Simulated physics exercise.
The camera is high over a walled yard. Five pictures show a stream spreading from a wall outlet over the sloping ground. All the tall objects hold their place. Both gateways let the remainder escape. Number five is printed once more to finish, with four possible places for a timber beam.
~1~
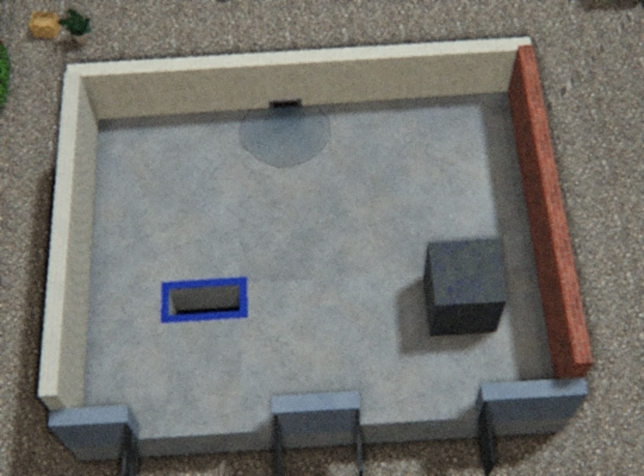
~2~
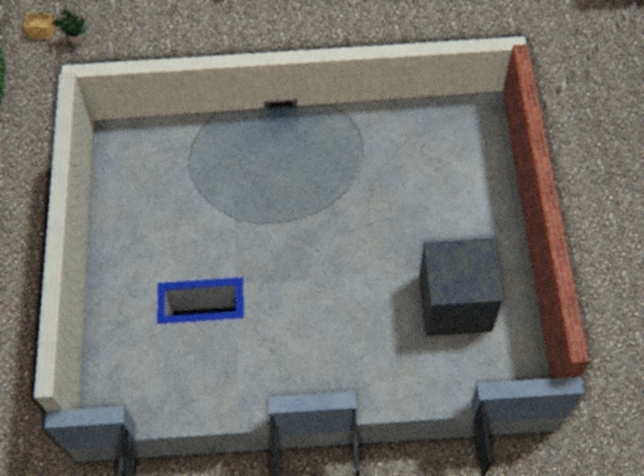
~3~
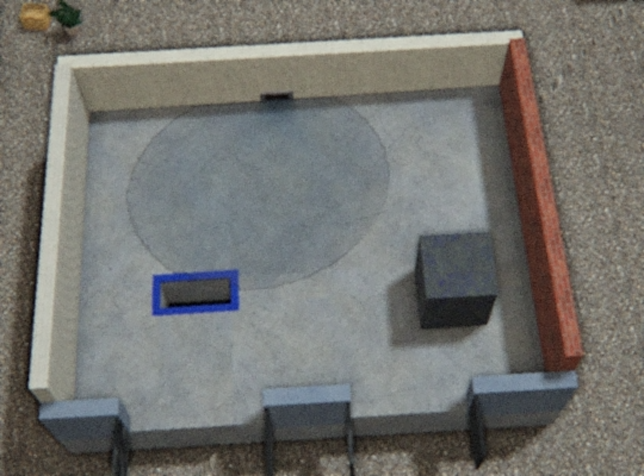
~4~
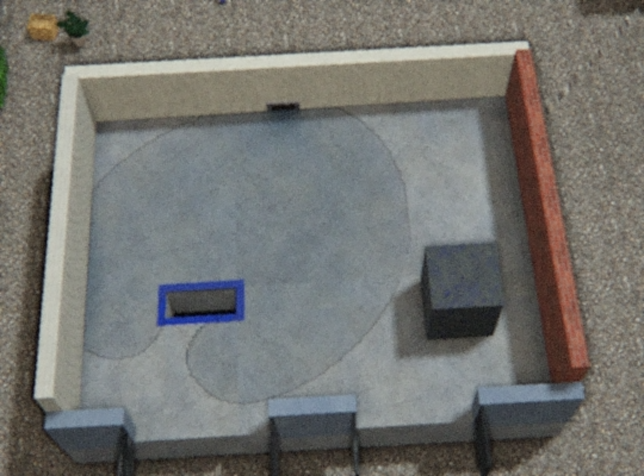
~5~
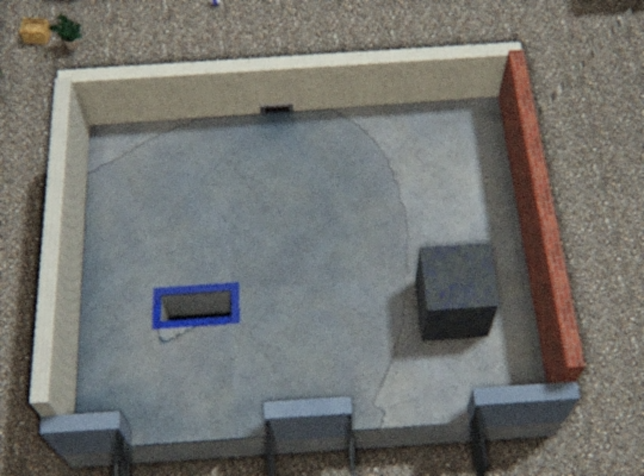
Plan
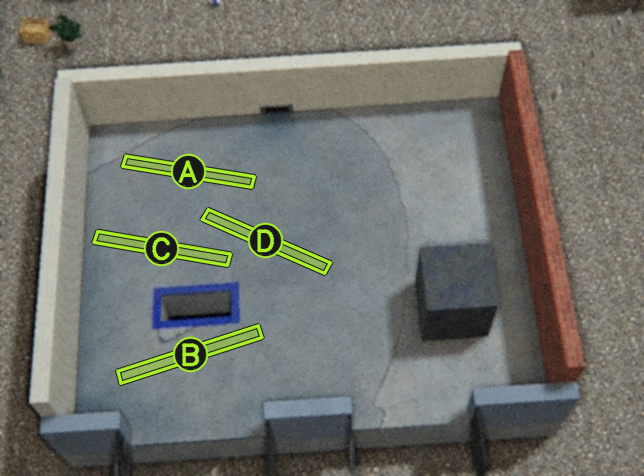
Water spreads from the back wall across the walled yard, surrounding the blue-edged drain pit.
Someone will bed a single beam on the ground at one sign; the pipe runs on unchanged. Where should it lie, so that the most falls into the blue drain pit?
Use spot B.
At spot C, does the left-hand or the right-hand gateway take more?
More leaves on the left.
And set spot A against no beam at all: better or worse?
Spot A is worse.
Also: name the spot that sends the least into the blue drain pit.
D it is.
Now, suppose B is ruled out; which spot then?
It is A.
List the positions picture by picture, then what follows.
Outfall at (285, 103); blue drain pit at (204, 300); open gate at (207, 419); open gate at (417, 405); water covers 4 % of the ground and shows as far out as (307, 156); blue drain pit still dry.
Water covers 14 % of the ground and shows as far out as (261, 217); blue drain pit still dry.
Water covers 30 % of the ground and shows as far out as (235, 284); blue drain pit still dry.
Water covers 51 % of the ground and shows as far out as (88, 335); blue drain pit taking water.
63 % of the ground is wet; blue drain pit taking water.
On the marked copy, A from (124, 161) to (252, 181); B from (119, 377) to (260, 331); C from (95, 236) to (228, 259); D from (205, 214) to (327, 268).
Choosing A, about 20 % of the stream runs into the blue drain pit, about 80 % out by the gates.
Choosing B, about 34 % of the stream runs into the blue drain pit, about 66 % out by the gates.
Choosing C, about 14 % of the stream runs into the blue drain pit, about 84 % out by the gates.
Choosing D, about 2 % of the stream runs into the blue drain pit, about 98 % out by the gates.
